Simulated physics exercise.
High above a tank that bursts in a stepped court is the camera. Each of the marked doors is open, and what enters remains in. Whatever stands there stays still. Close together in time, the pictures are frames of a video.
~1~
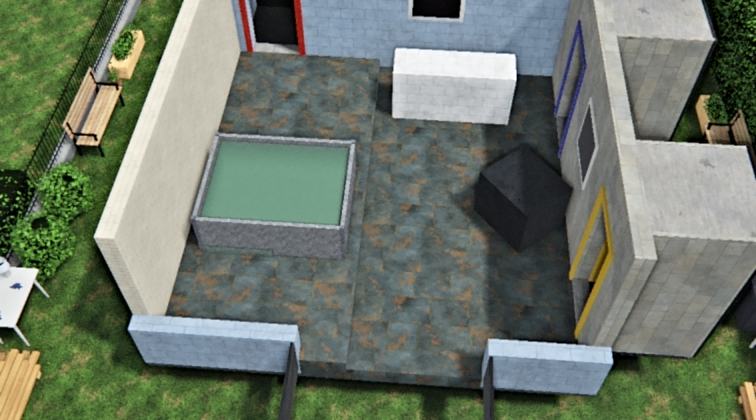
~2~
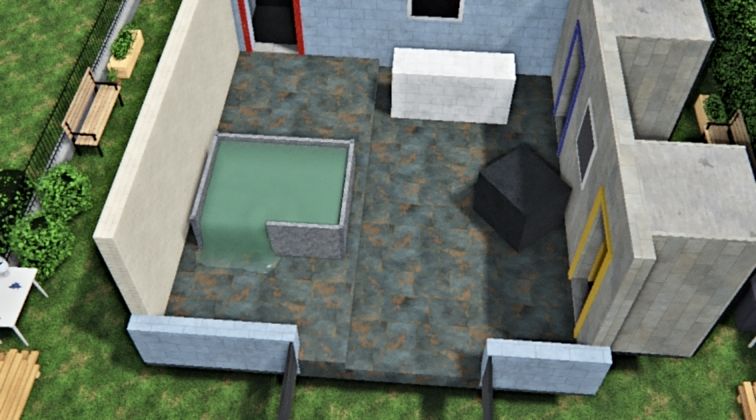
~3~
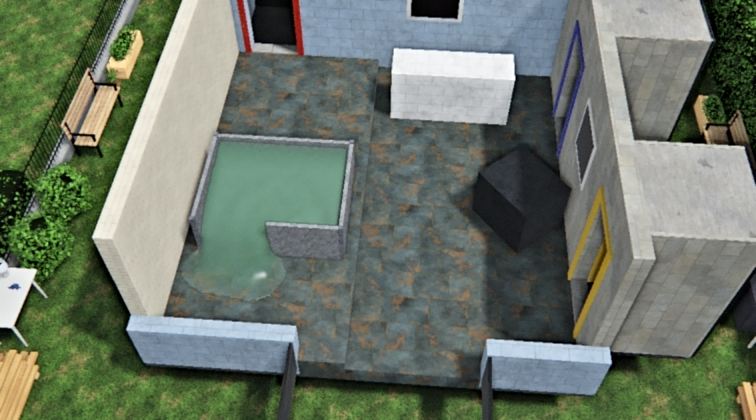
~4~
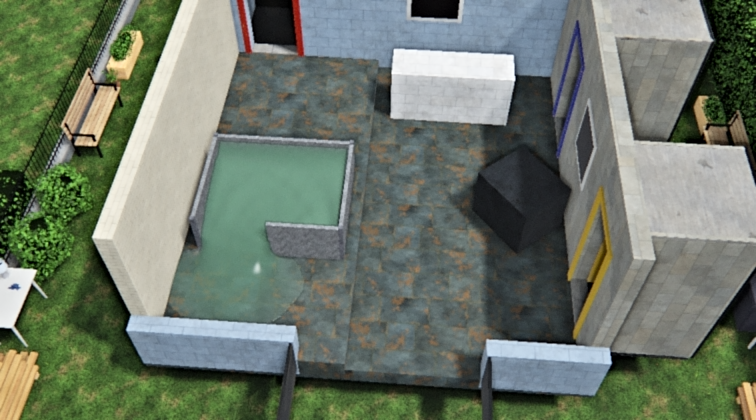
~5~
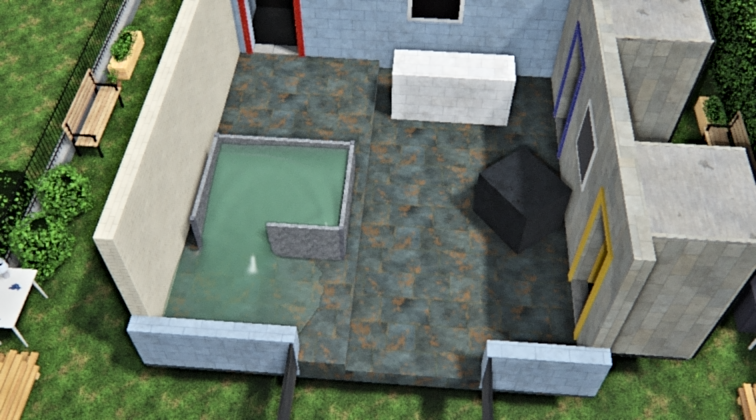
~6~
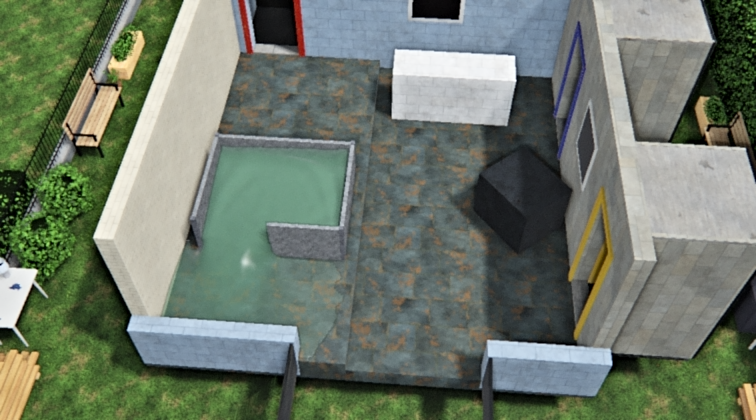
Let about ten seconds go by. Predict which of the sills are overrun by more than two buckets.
The blue door respects the limit; the red door breaks the limit; the yellow door breaks the limit.
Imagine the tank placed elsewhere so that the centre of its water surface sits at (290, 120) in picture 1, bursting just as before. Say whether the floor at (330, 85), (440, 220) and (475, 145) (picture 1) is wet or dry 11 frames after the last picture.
My reading is missed by the flood first, missed by the flood next and missed by the flood last.
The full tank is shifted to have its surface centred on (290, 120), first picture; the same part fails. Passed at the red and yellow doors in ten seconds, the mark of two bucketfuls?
One by one: The red one lets less in, the yellow one is over.
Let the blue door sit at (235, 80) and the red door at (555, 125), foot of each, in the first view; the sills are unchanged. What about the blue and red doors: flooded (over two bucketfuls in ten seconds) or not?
Result: Blue stays beneath the limit, and red stays beneath the limit.
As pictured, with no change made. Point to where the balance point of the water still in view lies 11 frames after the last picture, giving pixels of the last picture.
Centre of mass: Roughly (267, 255).
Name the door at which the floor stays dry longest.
The blue one.
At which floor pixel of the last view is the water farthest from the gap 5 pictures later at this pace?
About (397, 358).
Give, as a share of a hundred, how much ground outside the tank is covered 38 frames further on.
I'd estimate some 70 per cent.
A moment on, water covers 15 % of the floor; the blue door not reached, the red door not reached, the yellow door not reached.
Next, water covers 25 % of the floor; the blue door not reached, the red door not reached, the yellow door not reached.
Then, water covers 50 % of the floor; the blue door not reached, the red door not reached, the yellow door over two buckets in.
Later, water covers 70 % of the floor; the blue door wet at the sill, nothing in, the red door over two buckets in, the yellow door far over two buckets in.
In the end, water covers 85 % of the floor; the blue door under two buckets in, the red door over two buckets in, the yellow door far over two buckets in.
